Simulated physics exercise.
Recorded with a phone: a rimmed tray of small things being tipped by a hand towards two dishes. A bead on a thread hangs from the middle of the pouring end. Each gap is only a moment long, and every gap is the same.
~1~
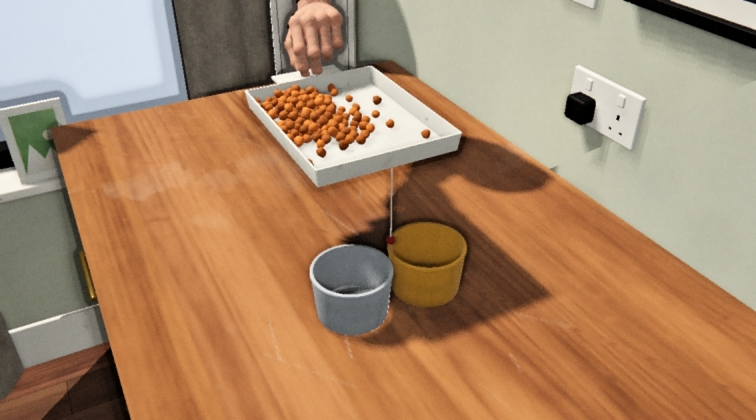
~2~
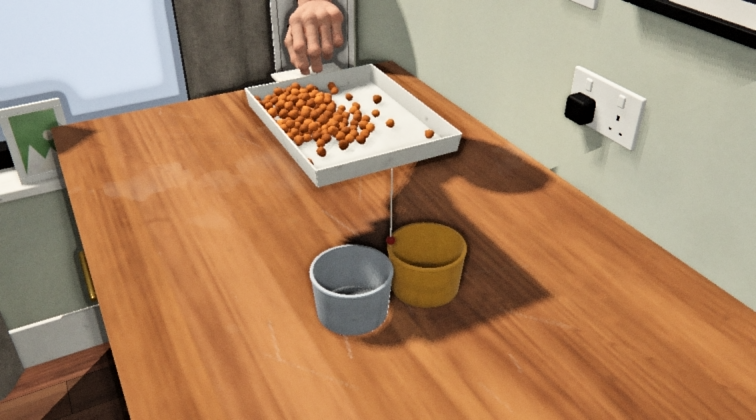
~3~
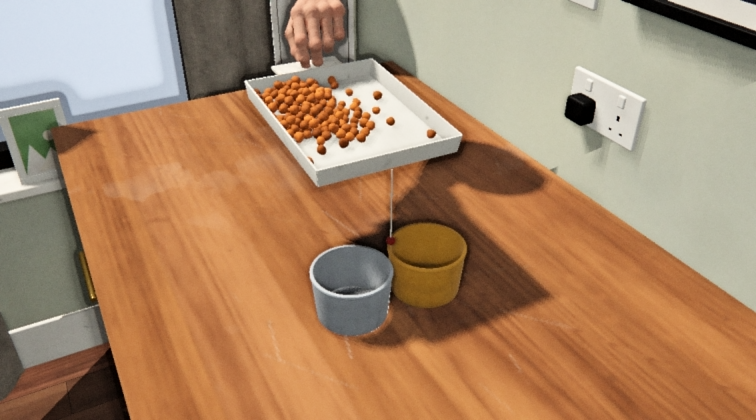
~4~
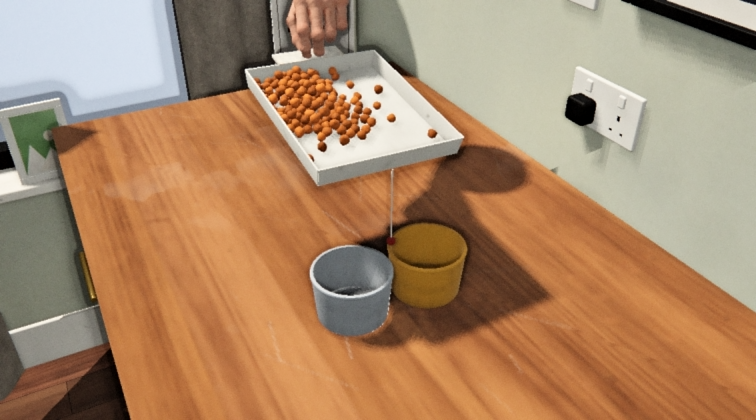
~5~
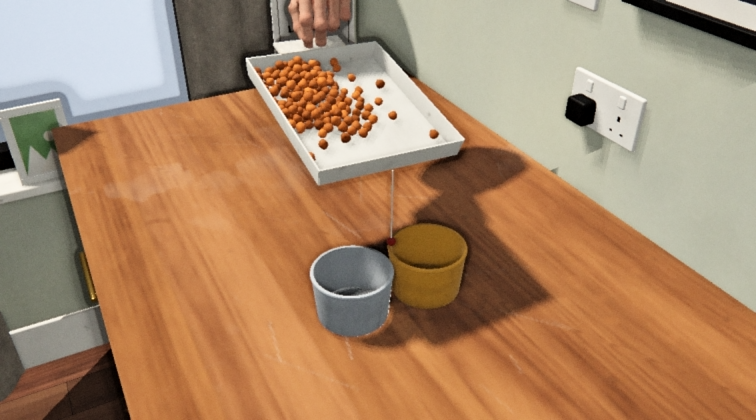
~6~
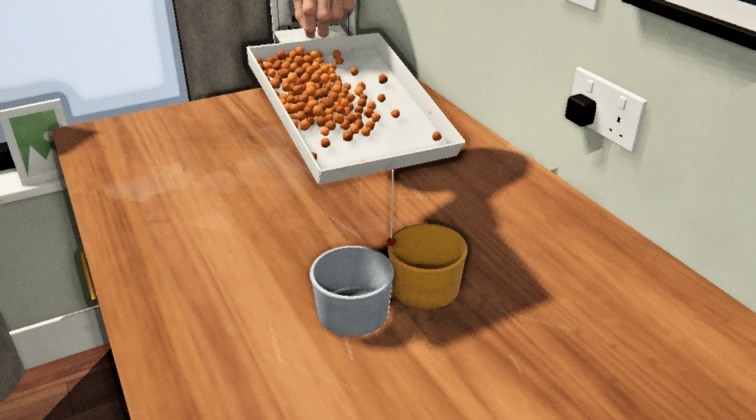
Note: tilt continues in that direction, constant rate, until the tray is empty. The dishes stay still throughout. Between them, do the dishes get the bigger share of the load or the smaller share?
The smaller share.
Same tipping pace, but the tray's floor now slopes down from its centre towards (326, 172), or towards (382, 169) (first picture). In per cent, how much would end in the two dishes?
For the first it's near 70 %, for the second near 20 %.
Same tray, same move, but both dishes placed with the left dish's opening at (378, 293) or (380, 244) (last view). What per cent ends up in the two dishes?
You'd end up with around 80 per cent and then around 10 per cent.
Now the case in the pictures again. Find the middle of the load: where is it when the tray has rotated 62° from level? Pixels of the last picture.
About (397, 139).
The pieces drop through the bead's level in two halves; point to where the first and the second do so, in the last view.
The first part passes (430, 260); everything after passes (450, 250).
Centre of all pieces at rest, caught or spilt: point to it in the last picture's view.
I'd say the middle ends up at about (456, 324).
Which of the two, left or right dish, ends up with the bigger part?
The one in question is the right-side one.
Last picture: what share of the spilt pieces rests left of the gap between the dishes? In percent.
10 per cent, about.
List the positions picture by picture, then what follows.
Corners of the pouring end near (317, 168) and (458, 132), level; middle of the load near (312, 115), coated peanuts; left dish near (370, 310); right dish near (446, 283); bead on its thread near (391, 240), in the first frame.
Corners of the pouring end near (317, 168) and (458, 133), level; middle of the load near (312, 114), in the second frame.
Corners of the pouring end near (318, 168) and (459, 134), tipped barely, lowest at the right corner; middle of the load near (312, 109), in the third frame.
Corners of the pouring end near (319, 168) and (460, 136), tipped a little, lowest at the right corner; middle of the load near (312, 102), in the fourth frame.
Corners of the pouring end near (321, 168) and (461, 139), tipped a little, lowest at the right corner; middle of the load near (313, 95), in the fifth frame.
Corners of the pouring end near (322, 168) and (462, 141), tipped clearly, lowest at the right corner; middle of the load near (316, 89); left dish near (370, 311); right dish near (447, 284), in the sixth frame.
Shortly afterwards, tray tipped steeply; all but a few on the tray; only a few outside both; only a few in the air.
Next, tray tipped past a quarter turn; the bulk on the tray; only a few in the right dish; a little outside both; near a quarter in the air.
Some moments later, tray tipped past a quarter turn; only a few in the left dish; near a quarter in the right dish; the bulk outside both.
In the end, tray tipped past a quarter turn; only a few in the left dish; near a quarter in the right dish; the bulk outside both.
